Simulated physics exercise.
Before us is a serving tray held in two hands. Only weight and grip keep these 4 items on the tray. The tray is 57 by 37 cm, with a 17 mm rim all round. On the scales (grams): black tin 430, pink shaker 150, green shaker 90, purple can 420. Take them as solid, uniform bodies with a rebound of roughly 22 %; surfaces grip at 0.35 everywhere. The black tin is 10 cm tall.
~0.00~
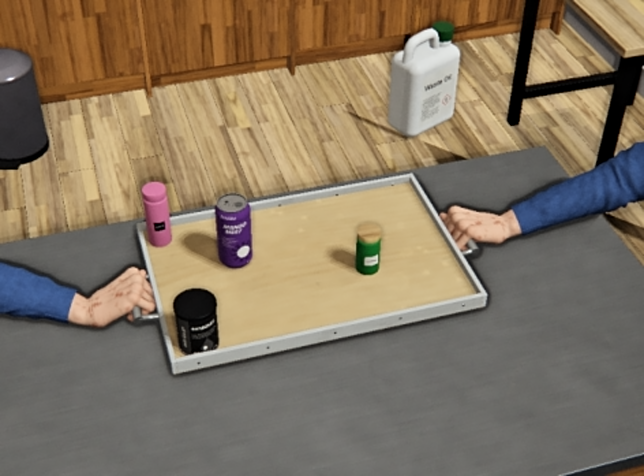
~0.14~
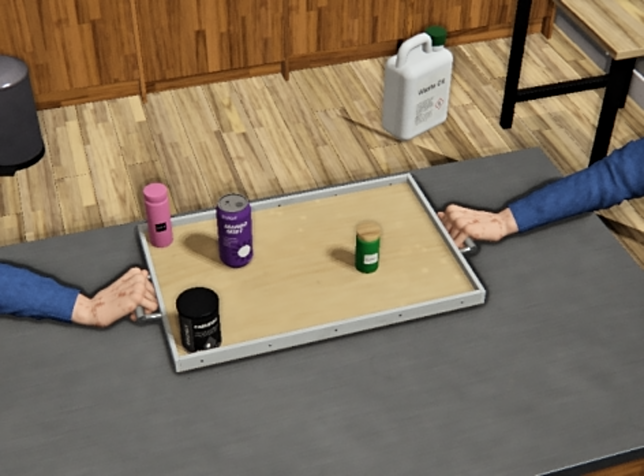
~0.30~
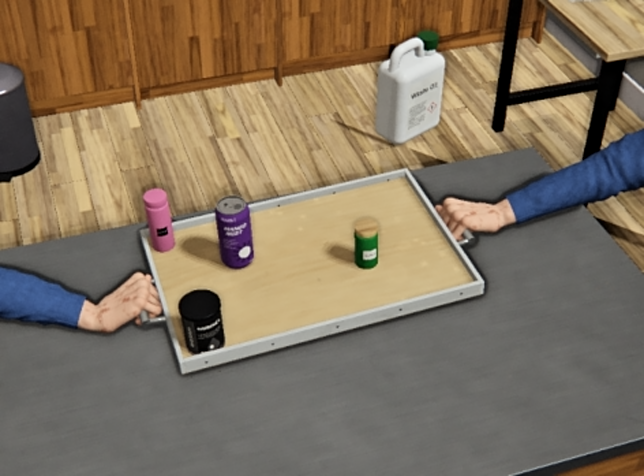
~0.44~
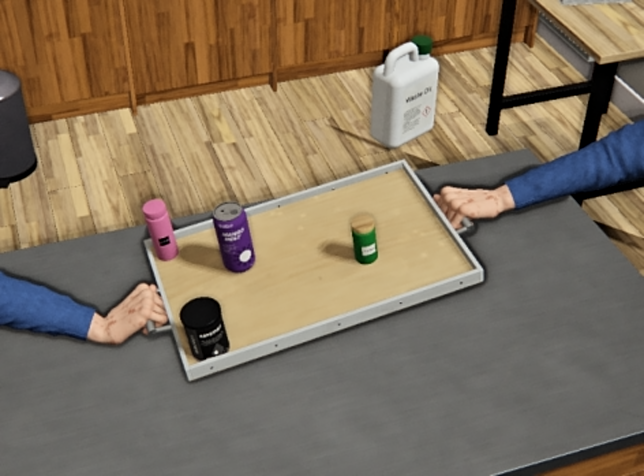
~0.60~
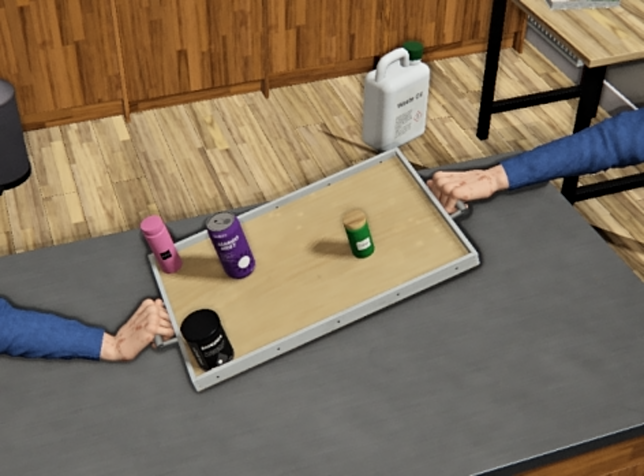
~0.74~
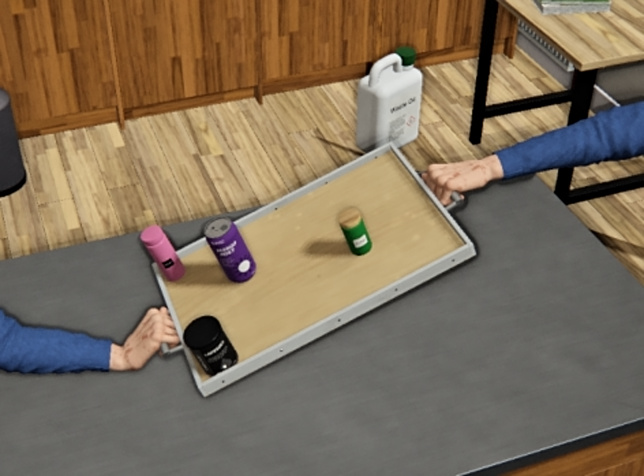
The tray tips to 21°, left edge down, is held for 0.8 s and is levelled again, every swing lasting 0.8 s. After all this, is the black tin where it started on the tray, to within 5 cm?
The black tin holds its spot.
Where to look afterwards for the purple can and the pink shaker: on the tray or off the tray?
The purple can ends off the tray; the pink shaker finishes off the tray.
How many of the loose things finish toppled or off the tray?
That comes to 2.
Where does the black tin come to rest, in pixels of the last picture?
Near (205, 316).
Around 1.24 s, tray at 21°, left edge down; pink shaker now off the tray; green shaker shifted 5 cm; purple can shifted 4 cm.
Around 1.74 s, tray at 21°, left edge down; purple can tipped 8° against what carries it; green shaker shifted 17 cm.
Around 2.14 s, tray at 9°, left edge down; purple can tipped 40° against what carries it; green shaker shifted 29 cm.
Around 2.44 s, tray level; purple can now off the tray; green shaker shifted 29 cm.
Finally (3.0 s), off the tray, pink shaker and purple can; not toppled but over 5 cm from the start, green shaker; black tin still in place (within 5 cm). Final places as that camera would see them, black tin near (205, 316).
